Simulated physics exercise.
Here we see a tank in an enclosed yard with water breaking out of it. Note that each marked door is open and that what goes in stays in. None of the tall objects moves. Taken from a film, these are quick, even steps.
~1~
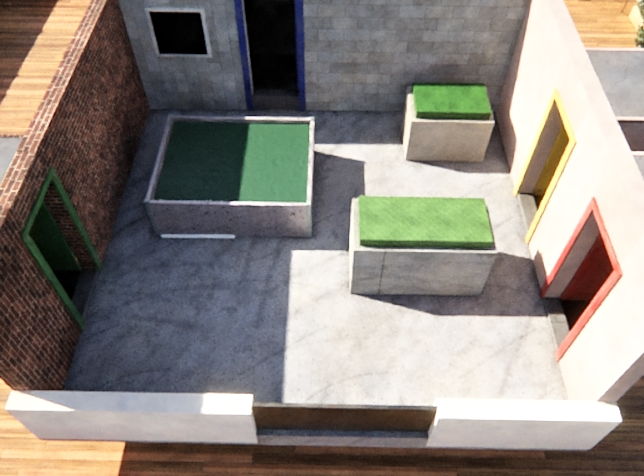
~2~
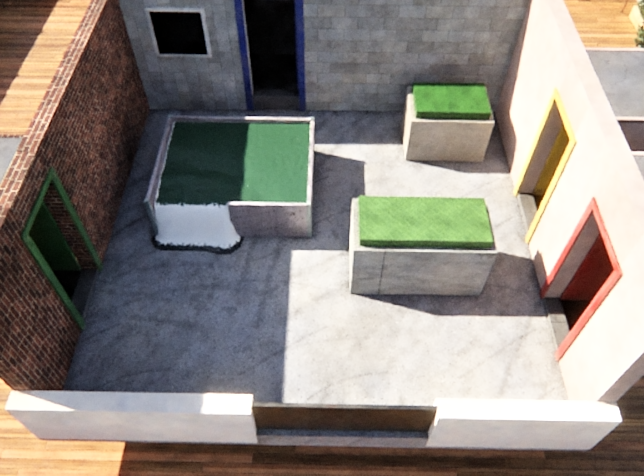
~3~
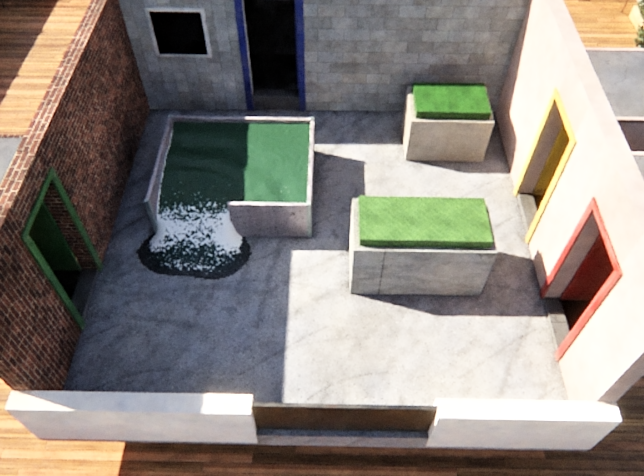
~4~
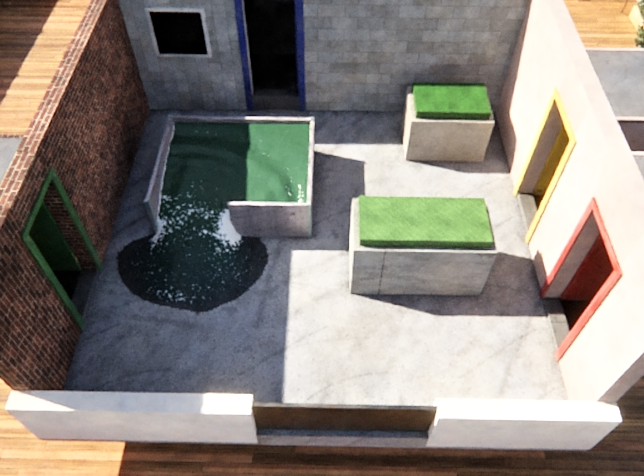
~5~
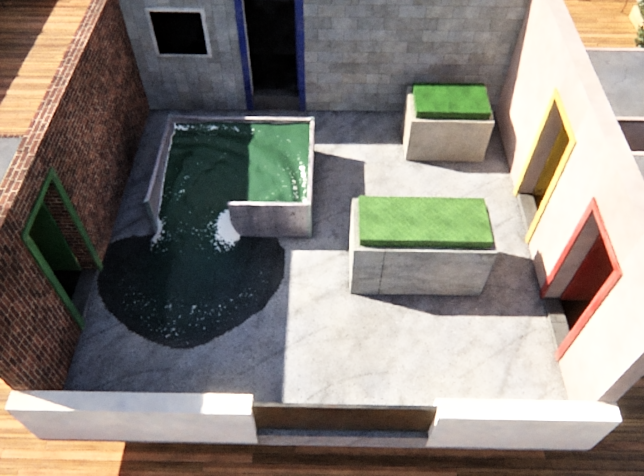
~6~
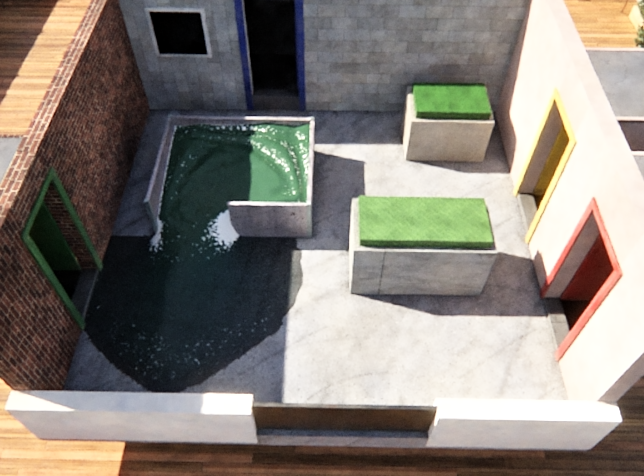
A water tank in a walled yard stood still and full, then water burst through a gap in its front left side and spread across the grey floor in a widening dark pool.
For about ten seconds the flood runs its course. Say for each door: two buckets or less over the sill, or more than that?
The blue door is going to stay inside the allowance; the yellow door is going to stay inside the allowance; the green door is going to overshoot the allowance; the red door is going to overshoot the allowance.
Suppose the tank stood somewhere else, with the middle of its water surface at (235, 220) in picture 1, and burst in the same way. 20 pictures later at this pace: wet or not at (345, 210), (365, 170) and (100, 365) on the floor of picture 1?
Taking the three spots in that order, I'd say spared, then spared, then drenched.
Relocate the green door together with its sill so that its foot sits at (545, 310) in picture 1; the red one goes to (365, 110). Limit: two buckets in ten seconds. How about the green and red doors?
The green door gets past the limit, and the red door comes up short too.
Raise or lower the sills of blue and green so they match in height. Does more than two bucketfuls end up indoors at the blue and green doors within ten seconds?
I'd say the blue door stays safe and the green door stays safe.
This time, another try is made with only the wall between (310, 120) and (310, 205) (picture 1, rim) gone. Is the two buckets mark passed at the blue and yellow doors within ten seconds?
Blue door: Falls short; yellow door: Exceeds the limit.
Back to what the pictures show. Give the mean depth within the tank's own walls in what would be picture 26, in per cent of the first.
That comes to some 40 per cent.
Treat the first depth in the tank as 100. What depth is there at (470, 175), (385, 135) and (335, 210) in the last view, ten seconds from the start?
Approx. values, in order: 8 %, 2 %, 4 %.
A moment on, water covers 25 % of the floor; the blue door not reached, the yellow door not reached, the green door under two buckets in, the red door not reached.
Next, water covers 30 % of the floor; the blue door not reached, the yellow door not reached, the green door over two buckets in, the red door not reached.
Then, water covers 45 % of the floor; the blue door not reached, the yellow door not reached, the green door far over two buckets in, the red door not reached.
Later, water covers 70 % of the floor; the blue door not reached, the yellow door wet at the sill, nothing in, the green door far over two buckets in, the red door far over two buckets in.
In the end, water covers 95 % of the floor; the blue door wet at the sill, nothing in, the yellow door wet at the sill, nothing in, the green door far over two buckets in, the red door far over two buckets in.
